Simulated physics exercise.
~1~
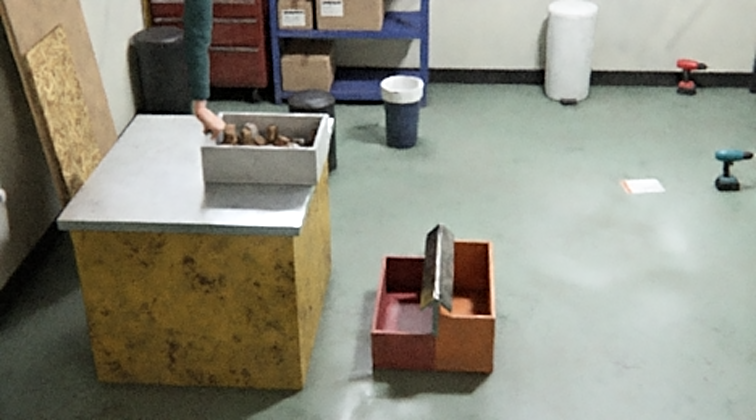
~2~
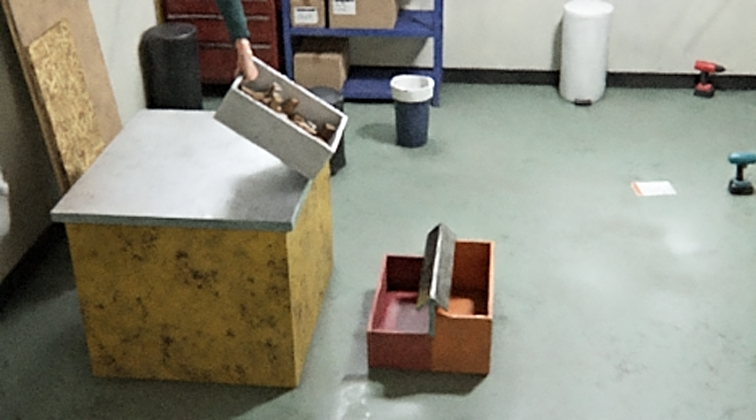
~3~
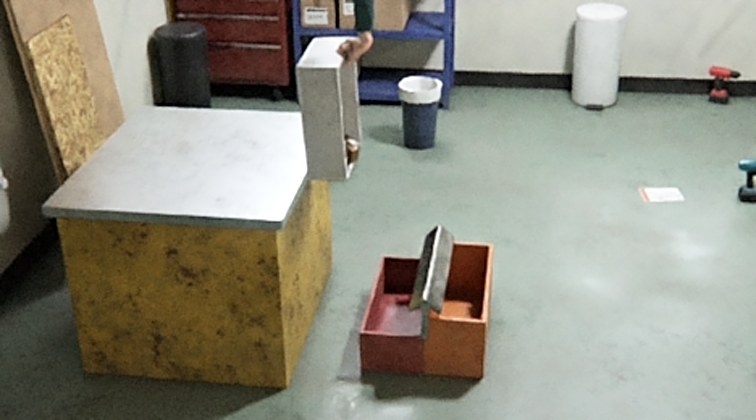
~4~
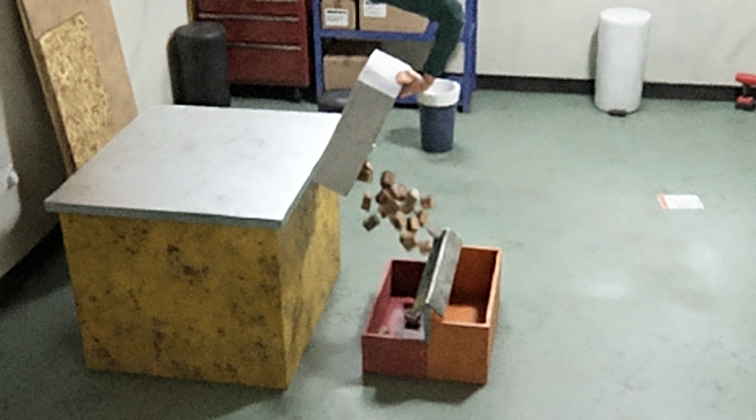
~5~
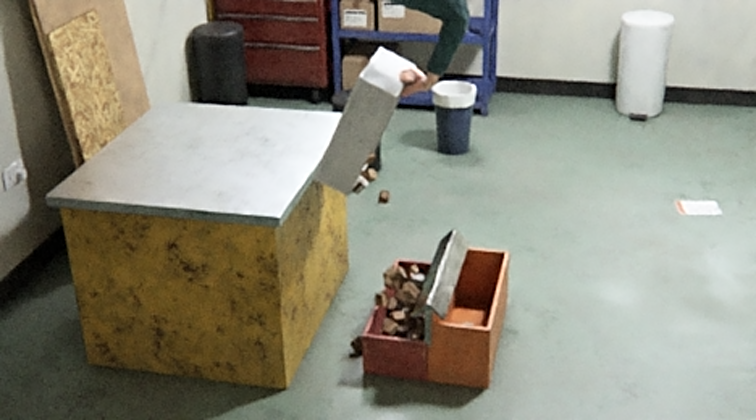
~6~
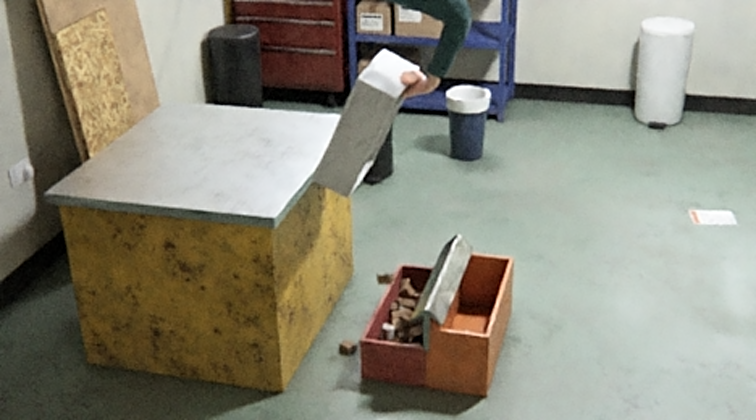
In a workshop, a hand tipped a pale tote of small brown pieces over the end of a bench until it hung steeply upside down, and the pieces tumbled out, mostly into the red box below, with a stray one resting on the floor beside it.
